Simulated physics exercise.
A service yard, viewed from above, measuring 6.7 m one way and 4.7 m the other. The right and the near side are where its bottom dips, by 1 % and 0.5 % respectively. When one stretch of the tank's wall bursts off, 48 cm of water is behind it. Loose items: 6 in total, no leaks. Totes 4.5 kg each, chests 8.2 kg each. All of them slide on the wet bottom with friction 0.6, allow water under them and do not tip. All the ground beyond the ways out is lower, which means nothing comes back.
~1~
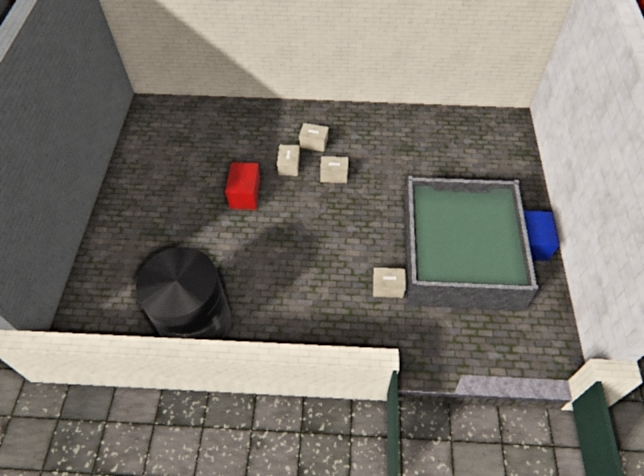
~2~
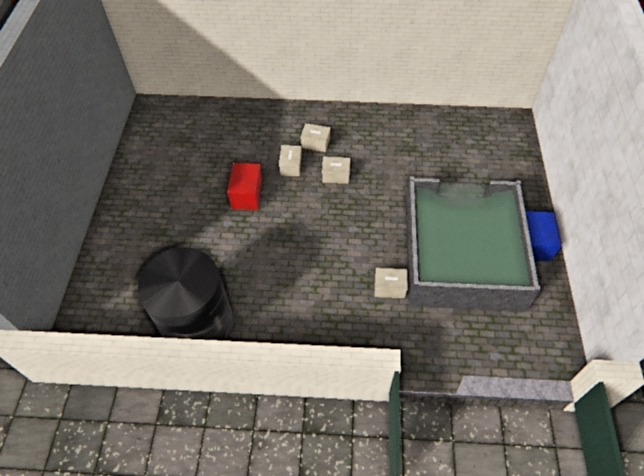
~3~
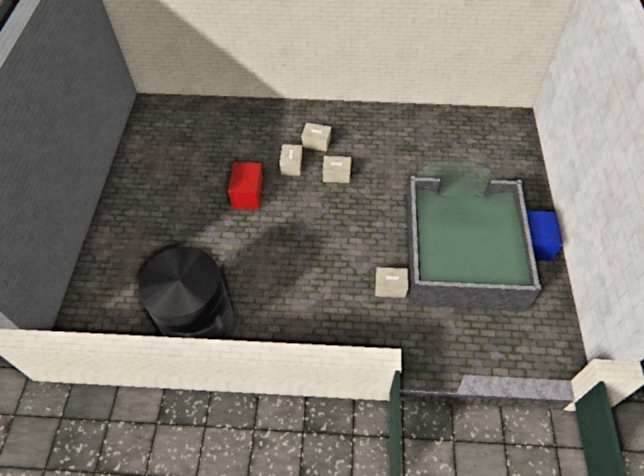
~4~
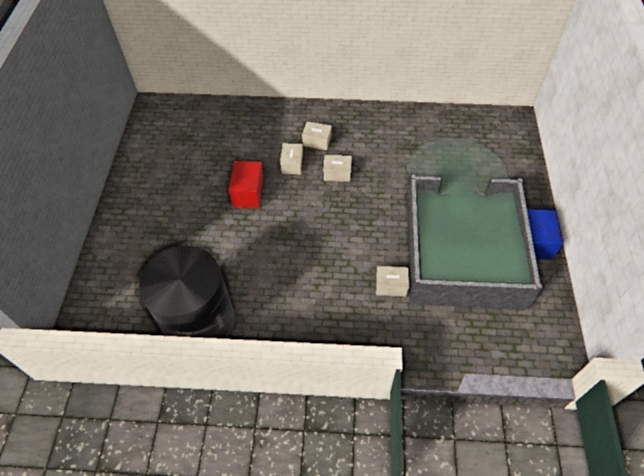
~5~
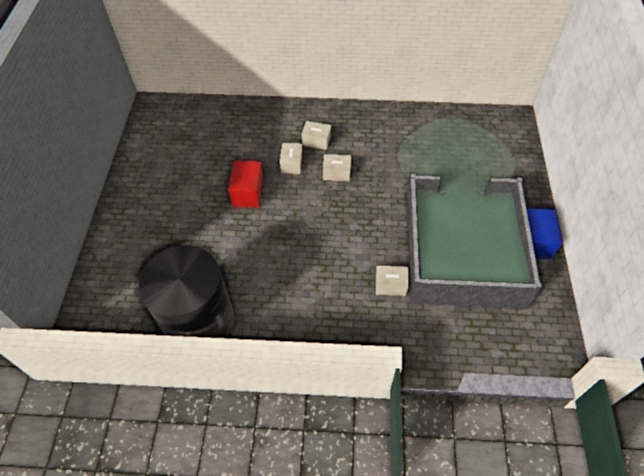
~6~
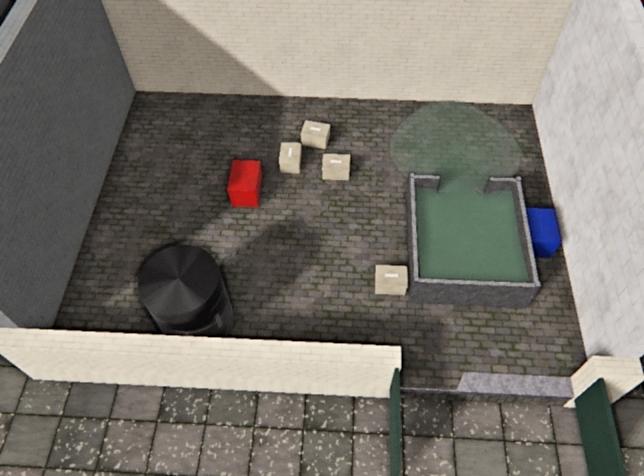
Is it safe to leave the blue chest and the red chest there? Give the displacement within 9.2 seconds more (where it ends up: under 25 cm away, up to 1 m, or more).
Chances are the blue chest gets dragged off a good way, chances are the red chest won't really stir.
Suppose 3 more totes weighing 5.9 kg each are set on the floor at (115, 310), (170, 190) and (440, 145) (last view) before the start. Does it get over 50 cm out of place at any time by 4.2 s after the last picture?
Order as asked - not as far, not as far, farther.
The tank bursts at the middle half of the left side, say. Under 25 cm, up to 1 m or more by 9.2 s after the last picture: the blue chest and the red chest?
In that case the blue chest does not really move while the red chest winds up well away.
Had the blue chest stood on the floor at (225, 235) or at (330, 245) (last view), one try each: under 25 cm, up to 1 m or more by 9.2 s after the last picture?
Nearly still; nearly still.
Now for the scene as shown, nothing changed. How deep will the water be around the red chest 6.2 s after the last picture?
Around 1 cm.
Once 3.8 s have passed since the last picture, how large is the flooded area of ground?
Roughly 17 m2.
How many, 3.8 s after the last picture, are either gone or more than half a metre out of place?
I make it 1.
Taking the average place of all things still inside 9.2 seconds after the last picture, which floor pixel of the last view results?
Around (310, 199).
Then, 1.2 s after the last picture the blue chest is near (542, 225), 0.0 m from its start, aground; the red chest is near (244, 175), 0.0 m from its start, aground; 0 of 6 are out; 0 afloat.
Then, 3.8 s after the last picture the blue chest is near (557, 278), 0.8 m from its start, aground; the red chest is near (244, 175), 0.0 m from its start, aground; 0 of 6 are out; 0 afloat.
Then, 6.2 s after the last picture the blue chest has gone out; the red chest is near (244, 175), 0.0 m from its start, aground; 1 of 6 are out; 0 afloat.
Then, 9.2 s after the last picture the blue chest has gone out; the red chest is near (244, 175), 0.0 m from its start, aground; 1 of 6 are out; 0 afloat.
